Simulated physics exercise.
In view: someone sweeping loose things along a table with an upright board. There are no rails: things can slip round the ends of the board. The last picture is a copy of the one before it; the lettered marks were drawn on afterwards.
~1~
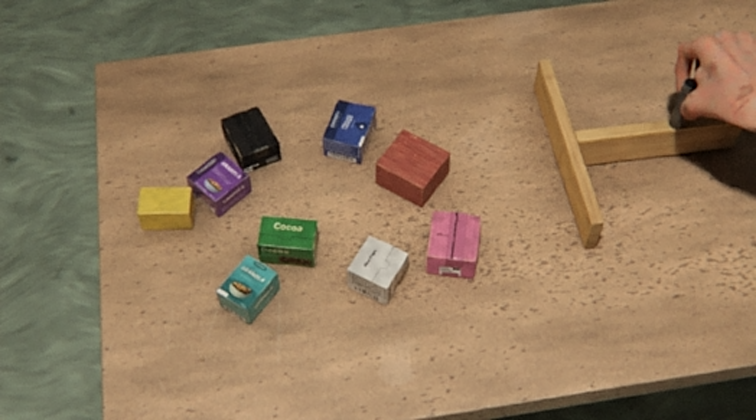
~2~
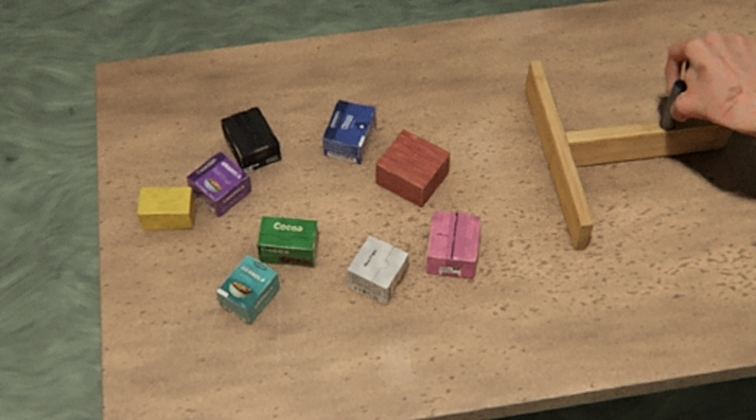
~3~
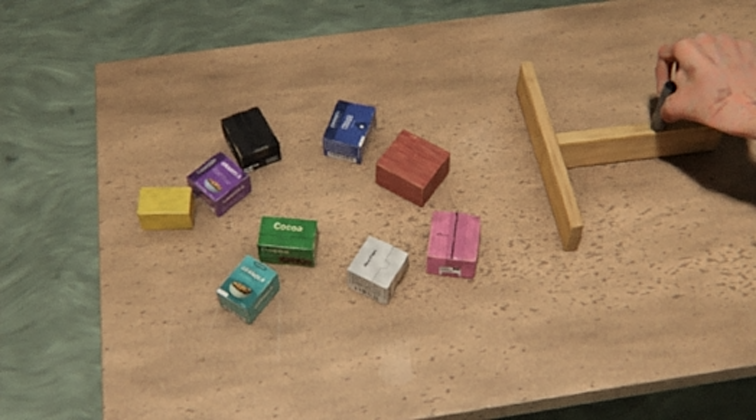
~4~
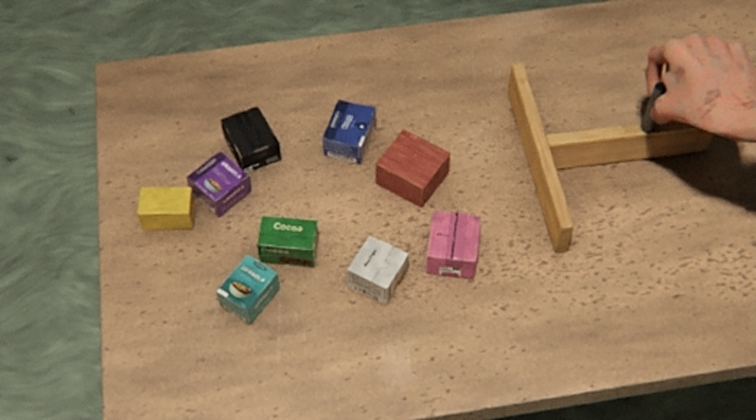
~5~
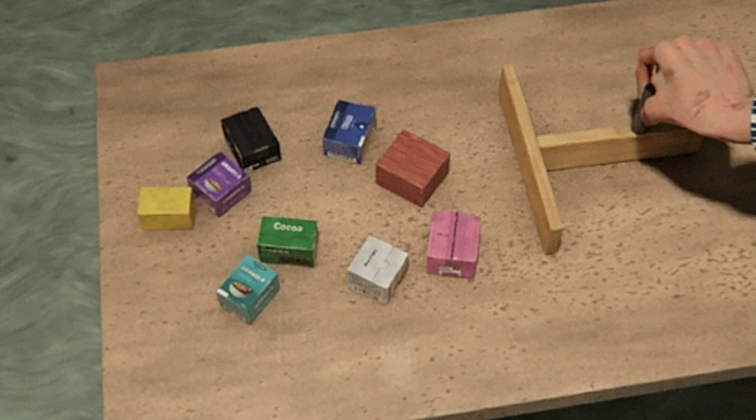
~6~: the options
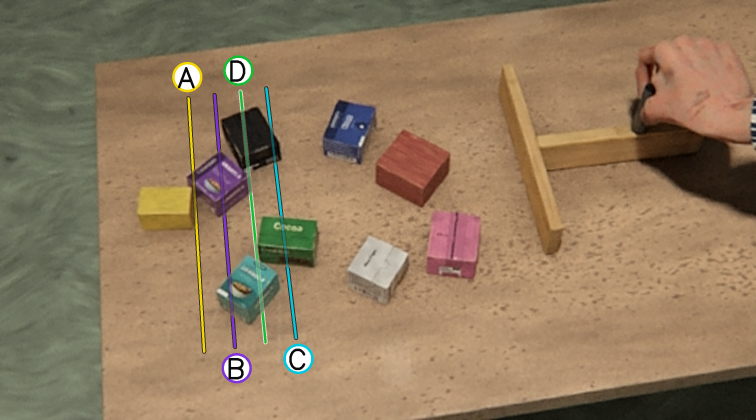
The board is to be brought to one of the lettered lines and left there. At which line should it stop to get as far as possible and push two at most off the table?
A.
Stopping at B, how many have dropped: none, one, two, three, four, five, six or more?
In all, none.
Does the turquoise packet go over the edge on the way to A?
By then, yes.
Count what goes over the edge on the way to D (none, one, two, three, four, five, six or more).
By then, none.
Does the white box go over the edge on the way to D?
No.
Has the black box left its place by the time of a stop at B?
Yes.
On the copy, A at (196, 214); B at (224, 210); C at (280, 203); D at (252, 207).
On A. First, board (414, 158); white box (345, 280); blue box (346, 131).
Then, board (291, 174); yellow block (163, 212); turquoise packet (181, 304).
Finally, board (196, 187); turquoise packet over the edge; yellow block (113, 213); one fallen.
By contrast, B is within the limit but short; C is within the limit but short; D is within the limit but short.
